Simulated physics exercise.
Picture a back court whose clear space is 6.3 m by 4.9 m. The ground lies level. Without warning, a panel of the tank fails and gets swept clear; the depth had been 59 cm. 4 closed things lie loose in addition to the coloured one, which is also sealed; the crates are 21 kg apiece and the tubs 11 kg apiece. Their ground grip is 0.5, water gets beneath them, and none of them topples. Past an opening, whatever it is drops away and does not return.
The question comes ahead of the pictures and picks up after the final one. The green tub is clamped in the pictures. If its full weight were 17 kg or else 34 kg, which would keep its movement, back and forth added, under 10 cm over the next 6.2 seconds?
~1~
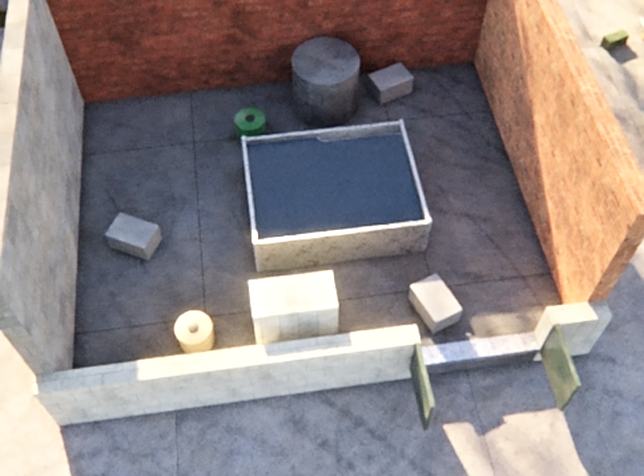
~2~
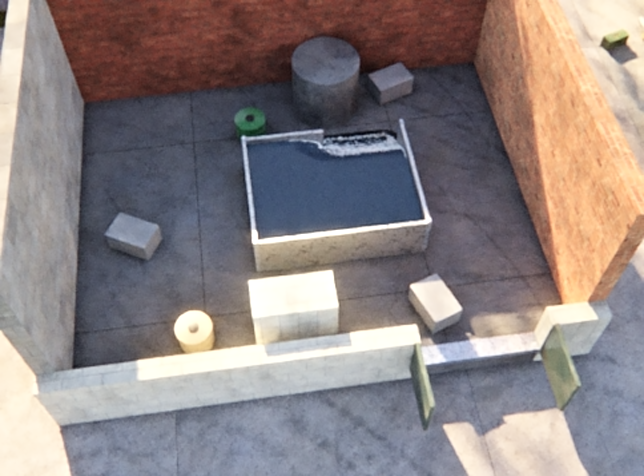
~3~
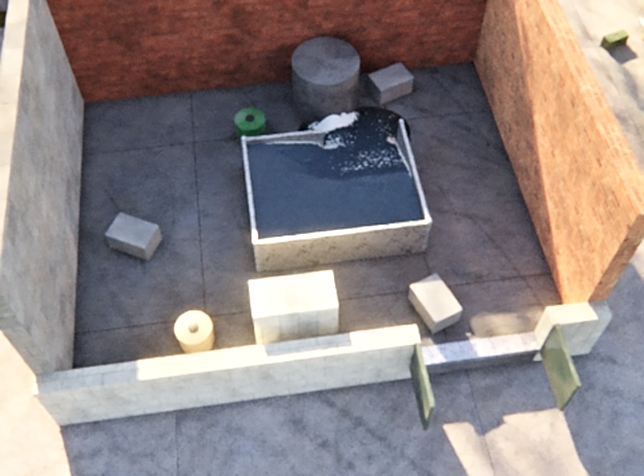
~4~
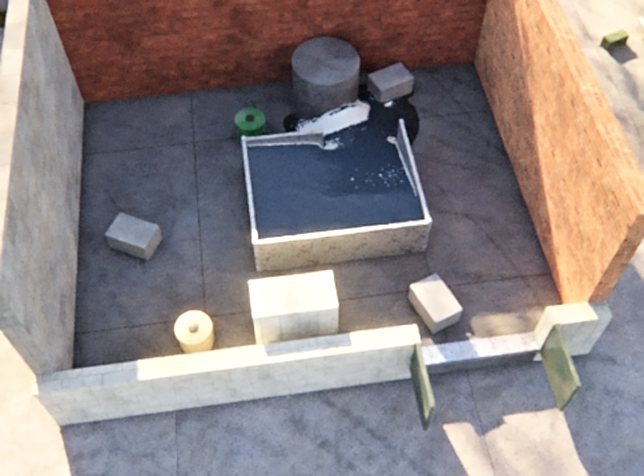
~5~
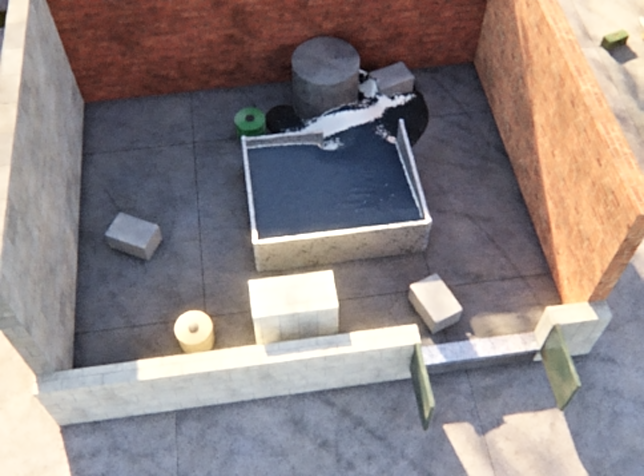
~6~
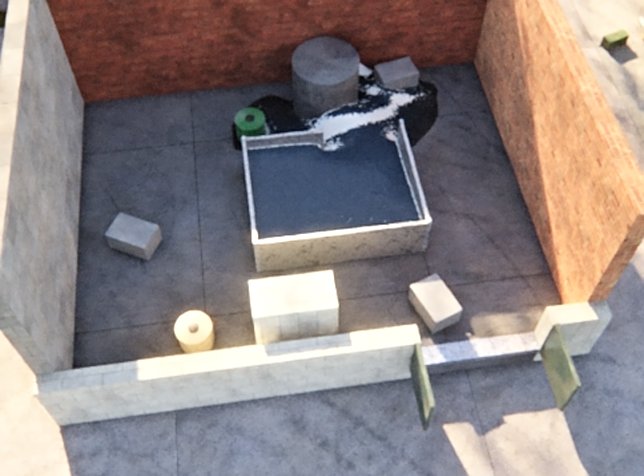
Most likely just the heavier pick works.
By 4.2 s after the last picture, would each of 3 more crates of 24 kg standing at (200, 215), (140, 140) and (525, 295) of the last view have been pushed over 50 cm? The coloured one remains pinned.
Going through them in turn, the answers are not too far, not too far and too far.
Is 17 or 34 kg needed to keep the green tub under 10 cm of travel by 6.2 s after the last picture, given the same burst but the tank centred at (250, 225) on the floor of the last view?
Then the answer is that no option works.
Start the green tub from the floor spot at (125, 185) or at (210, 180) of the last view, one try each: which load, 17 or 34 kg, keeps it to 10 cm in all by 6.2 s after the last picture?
Light one suffices, then light one suffices.
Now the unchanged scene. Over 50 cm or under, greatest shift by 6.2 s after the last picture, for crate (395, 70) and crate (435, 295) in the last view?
One after the other: Goes beyond it, then does not reach it.
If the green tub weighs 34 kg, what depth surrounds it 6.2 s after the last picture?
Depth: Approx. 5 cm.
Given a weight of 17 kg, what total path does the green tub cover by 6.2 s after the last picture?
Adding it all up, something like 60 cm.
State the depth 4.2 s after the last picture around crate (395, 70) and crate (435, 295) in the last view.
Depth approx. 8 cm / 4 cm.
Then, 0.6 s after the last picture the green tub would be 6 cm from its start with 17 kg and 0 cm from its start with 34 kg; 7 cm of water round it then.
Then, 2.3 s after the last picture the green tub would be 56 cm from its start with 17 kg and 0 cm from its start with 34 kg; 8 cm of water round it then.
Then, 4.2 s after the last picture the green tub would be 57 cm from its start with 17 kg and 0 cm from its start with 34 kg; 5 cm of water round it then.
Then, 6.2 s after the last picture the green tub would be 57 cm from its start with 17 kg and 0 cm from its start with 34 kg; 5 cm of water round it then.
